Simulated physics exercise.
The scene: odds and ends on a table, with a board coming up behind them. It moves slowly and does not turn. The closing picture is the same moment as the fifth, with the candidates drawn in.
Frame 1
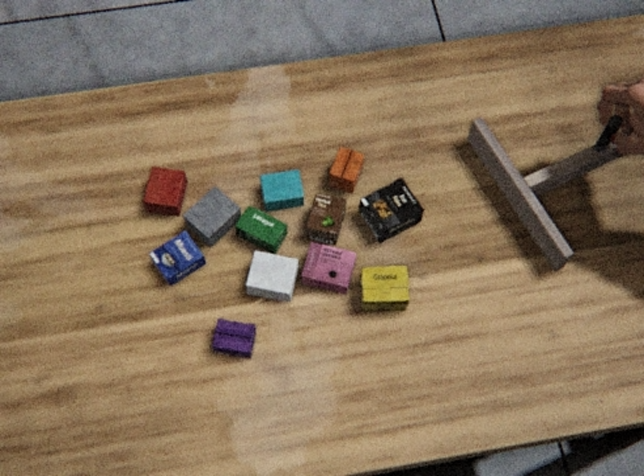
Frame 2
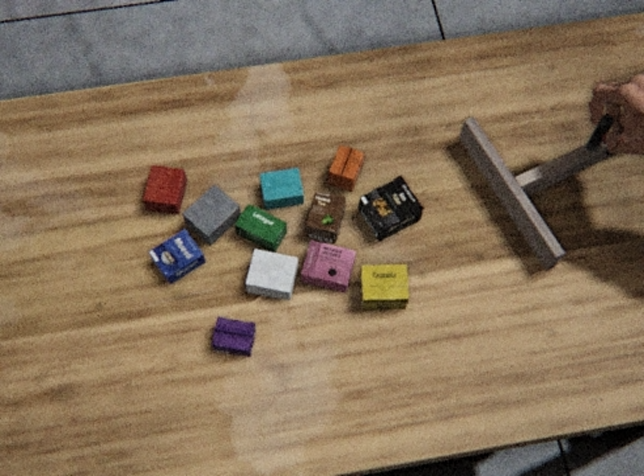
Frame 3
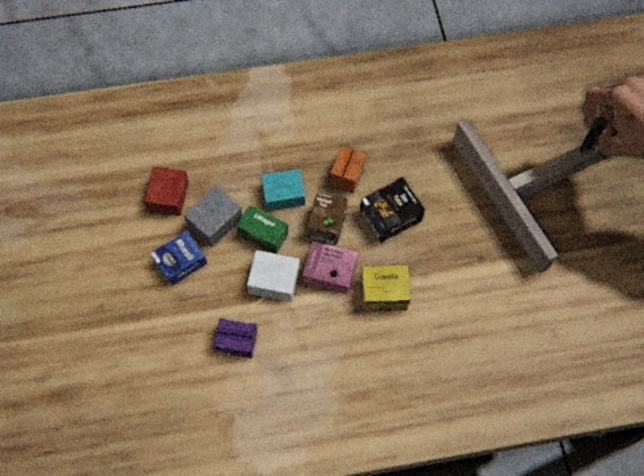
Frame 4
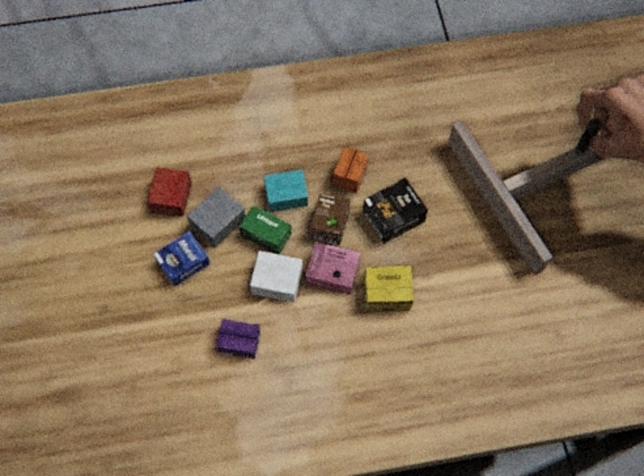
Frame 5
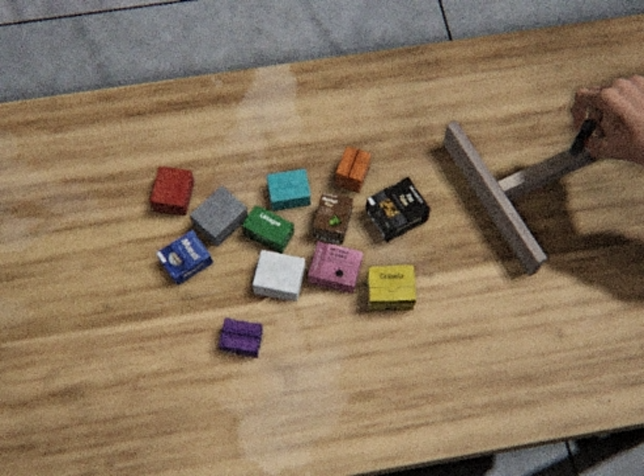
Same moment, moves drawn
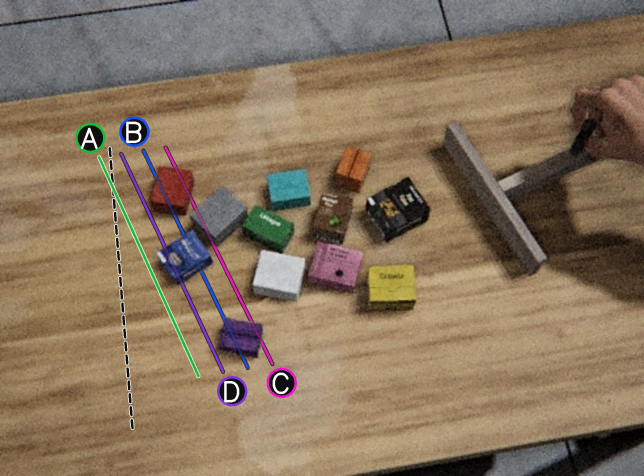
A hand holding a grey board by its handle, edging it slightly left toward small colourful boxes scattered on a wooden table.
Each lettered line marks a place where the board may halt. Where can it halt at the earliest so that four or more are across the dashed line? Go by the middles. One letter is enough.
Line D.
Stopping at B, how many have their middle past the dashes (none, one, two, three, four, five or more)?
It has three across.
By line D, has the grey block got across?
Yes.
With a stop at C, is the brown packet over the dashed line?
By then, no.
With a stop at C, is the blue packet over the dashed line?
Yes.
On the marked copy, A at (146, 260); B at (193, 253); C at (216, 250); D at (169, 257); the dashed line at (120, 277).
With D. Early on, board (381, 206); red block (173, 192); blue packet (185, 258); none across.
Further on, board (262, 224); blue packet (126, 277); grey block (154, 233); none across.
At the end, board (168, 239); blue packet (33, 297); grey block (63, 249); six across.
As for the rest, A gets nine across, but is farther than needed; B gets only three across; C gets only two across.
